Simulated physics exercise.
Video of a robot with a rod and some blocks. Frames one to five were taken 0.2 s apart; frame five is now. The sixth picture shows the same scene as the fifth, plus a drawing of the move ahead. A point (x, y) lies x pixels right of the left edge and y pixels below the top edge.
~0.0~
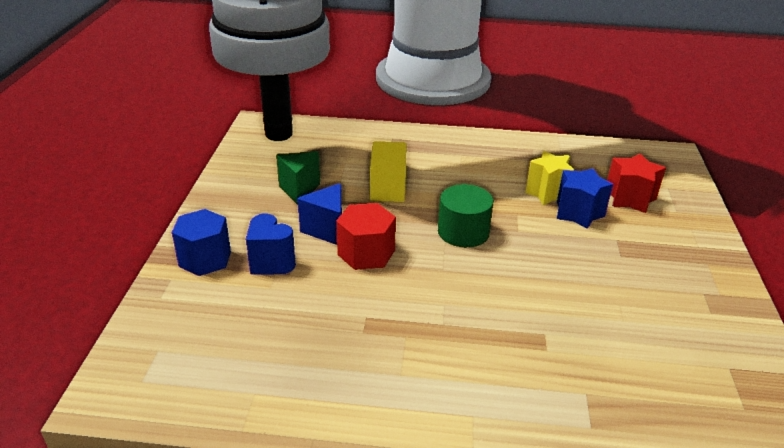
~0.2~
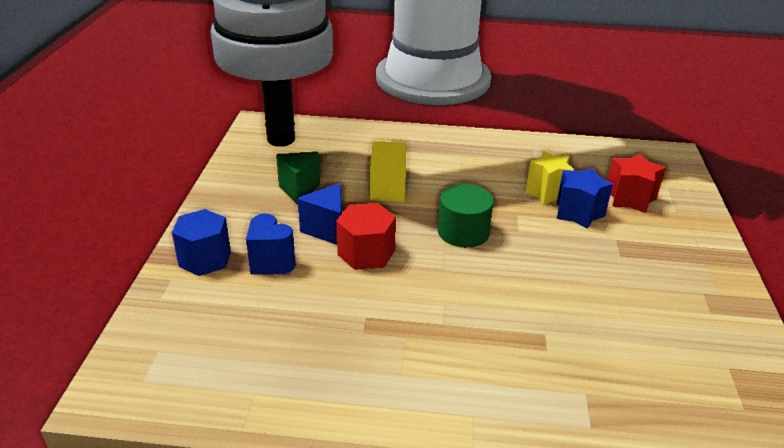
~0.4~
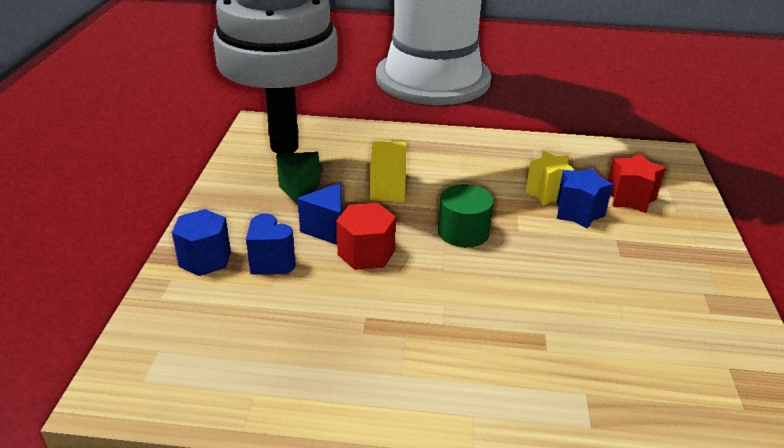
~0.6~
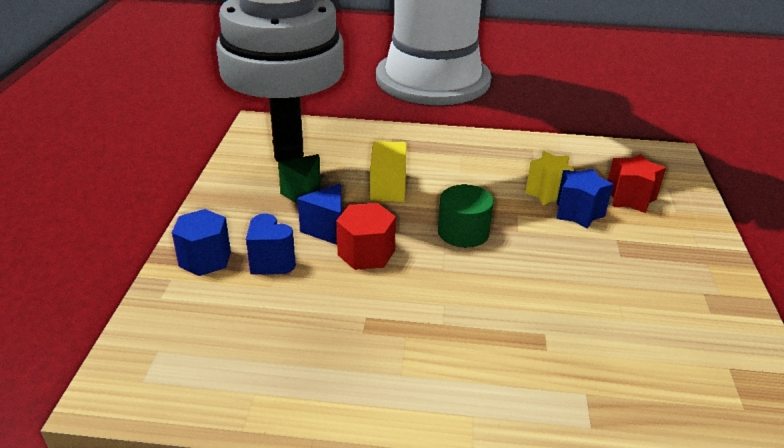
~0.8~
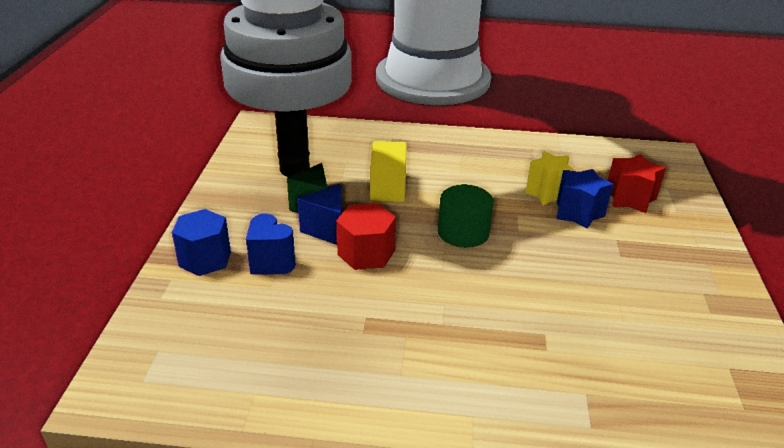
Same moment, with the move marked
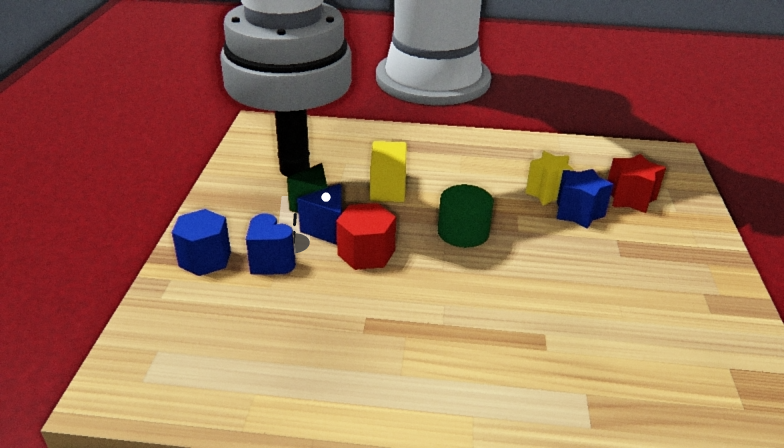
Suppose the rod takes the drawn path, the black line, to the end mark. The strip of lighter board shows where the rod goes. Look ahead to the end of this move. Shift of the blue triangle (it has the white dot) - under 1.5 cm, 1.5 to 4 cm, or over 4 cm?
It shifts by 1.5 to 4 cm.
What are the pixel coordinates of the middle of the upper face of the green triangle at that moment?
Near (327, 188).
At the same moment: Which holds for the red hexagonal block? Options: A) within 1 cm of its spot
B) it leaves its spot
B: It leaves its spot.
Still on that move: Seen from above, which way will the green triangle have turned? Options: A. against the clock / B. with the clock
Correct choice: A.
The drawn path runs from (297, 196) directly to (293, 243); the dot is on the blue triangle.
Halfway along, rod (293, 193); green triangle (323, 187), turned 35° anticlockwise; blue triangle (334, 203), turned 25° clockwise.
At the end, rod (291, 217); blue heart block not moved; green triangle (327, 188), turned 40° anticlockwise; blue triangle (335, 213); red hexagonal block (377, 222), turned 20° anticlockwise.
